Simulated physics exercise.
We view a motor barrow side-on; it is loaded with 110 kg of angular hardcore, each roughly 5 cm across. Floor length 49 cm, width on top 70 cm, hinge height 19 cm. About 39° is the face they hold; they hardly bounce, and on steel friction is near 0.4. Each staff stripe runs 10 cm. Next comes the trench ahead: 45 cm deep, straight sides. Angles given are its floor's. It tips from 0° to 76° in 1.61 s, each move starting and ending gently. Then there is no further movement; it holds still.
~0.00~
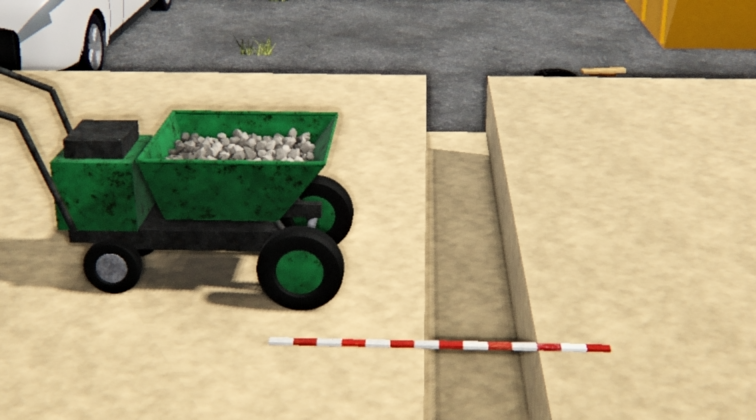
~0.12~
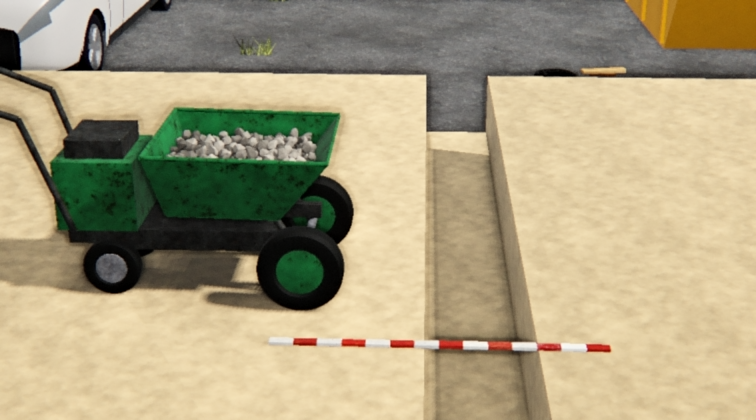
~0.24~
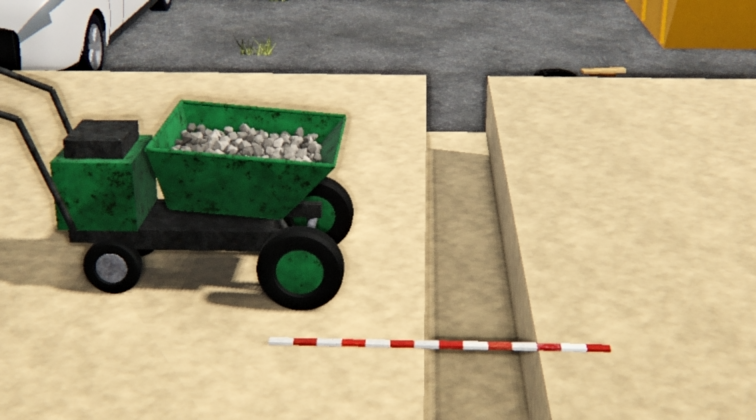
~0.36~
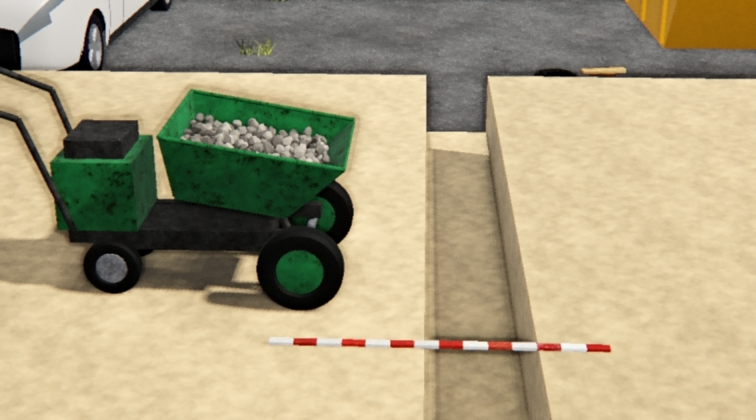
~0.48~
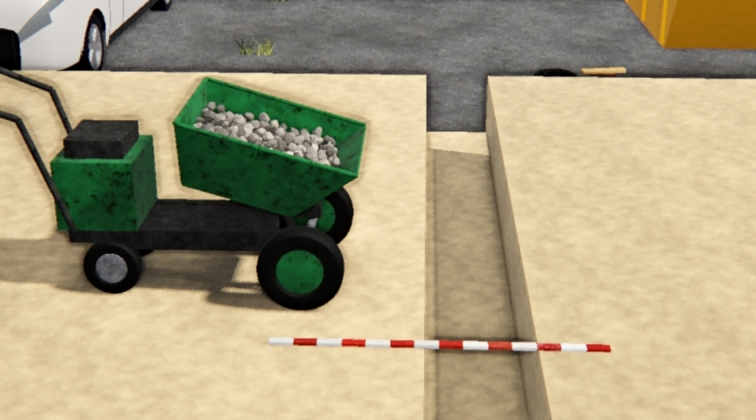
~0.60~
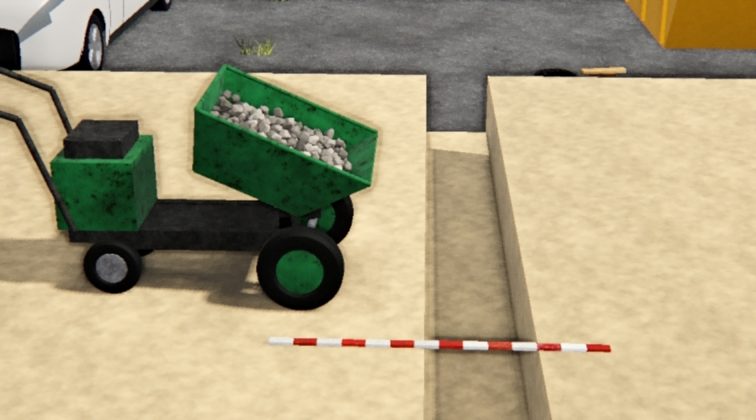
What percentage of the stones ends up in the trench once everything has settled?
About 100 per cent.
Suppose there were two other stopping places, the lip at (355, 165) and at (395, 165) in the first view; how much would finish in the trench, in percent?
Around 100% for the first place and 80% for the second.
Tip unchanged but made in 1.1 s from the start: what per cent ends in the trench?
Roughly 100 per cent.
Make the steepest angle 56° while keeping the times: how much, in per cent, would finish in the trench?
In that case near 10 per cent.
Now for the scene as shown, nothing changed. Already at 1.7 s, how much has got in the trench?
40 per cent or so by then.
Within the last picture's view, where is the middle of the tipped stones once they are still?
Roughly at pixel (474, 353).
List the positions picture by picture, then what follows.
In the first picture, lip at (325, 164), floor tilted 0°, highest stones at (240, 141).
In the second picture, the skip is at 1°, its lip at (327, 165); the top of the load is at (231, 140); the stones move at 0.2 m/s on average.
In the third picture, the skip is at 5°, its lip at (334, 167); the top of the load is at (217, 136); the stones move at 0.3 m/s on average.
In the fourth picture, lip at (344, 170), floor tilted 10°, highest stones at (210, 127); the stones move at 0.4 m/s on average.
In the fifth picture, lip at (357, 176), floor tilted 16°, highest stones at (218, 118); the stones move at 0.5 m/s on average.
In the sixth picture, lip at (370, 185), floor tilted 24°, highest stones at (231, 106); the stones move at 0.6 m/s on average.
After 1.2 s the floor is at 64°; 100 % in the skip; the foremost stones are at (414, 221).
After 1.7 s the floor is at 76°; 62 % in the skip, 38 % in the trench; the foremost stones are at (515, 363).
After 2.1 s the floor is at 76°; 28 % in the skip, 72 % in the trench; the foremost stones are at (516, 343).
After 4.0 s the floor is at 76°; 0 % in the skip, 100 % in the trench; the foremost stones are at (518, 350).
